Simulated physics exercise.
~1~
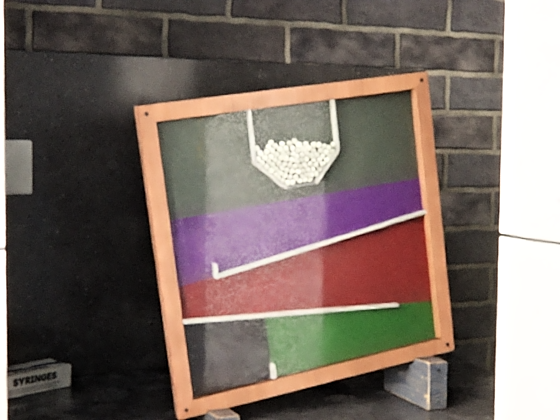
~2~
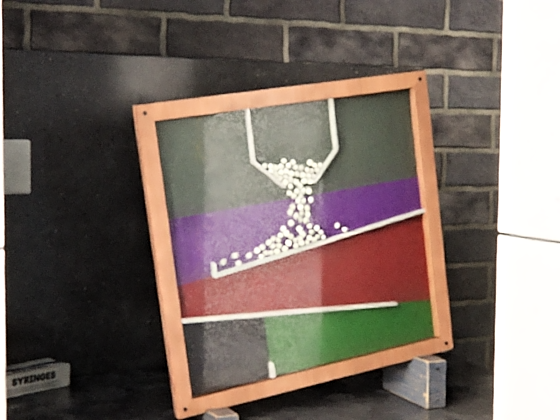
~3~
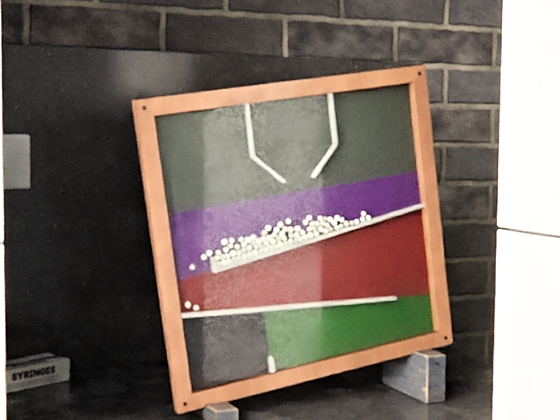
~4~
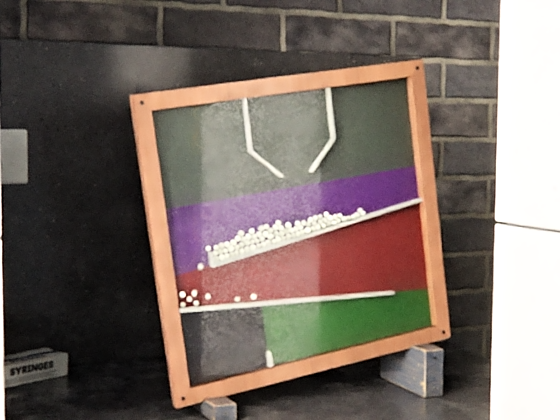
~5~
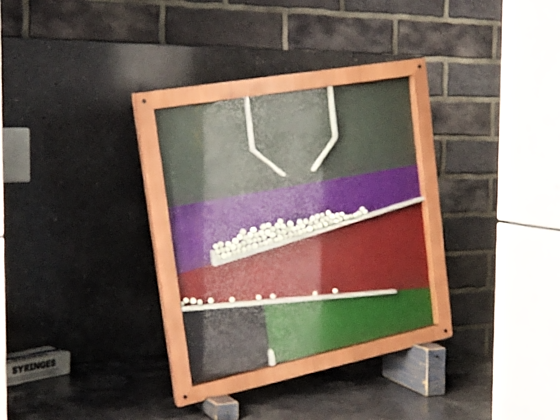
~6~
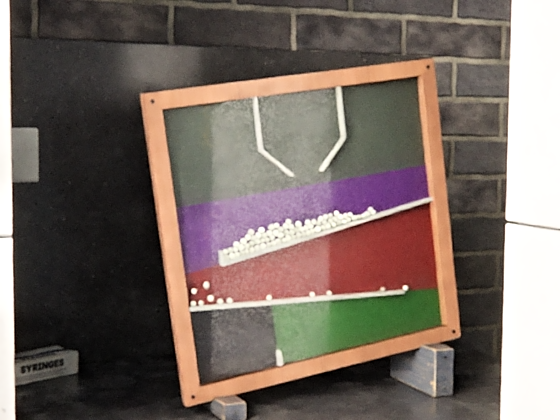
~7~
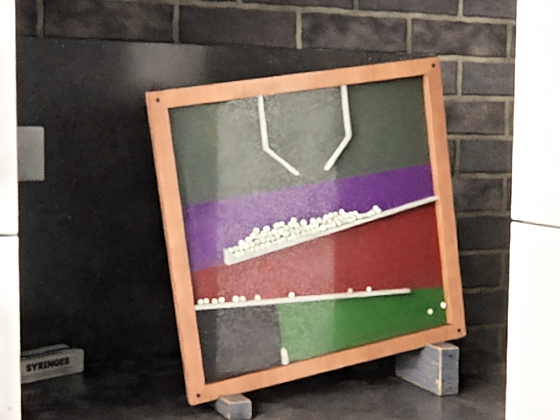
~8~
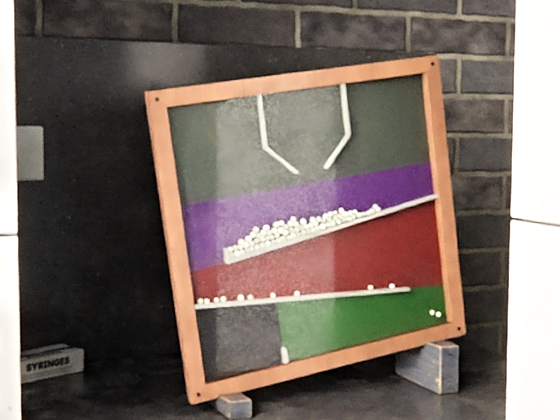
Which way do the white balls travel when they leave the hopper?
The white balls move down, falling from the hopper onto the sloping ledge below it.
In this clip, small white balls pour from a hopper in a tilted, wood-framed case onto a sloping ledge across a purple section. Most stay heaped there, while a few spill onto the red section's ledge and a couple reach the green section's right side.
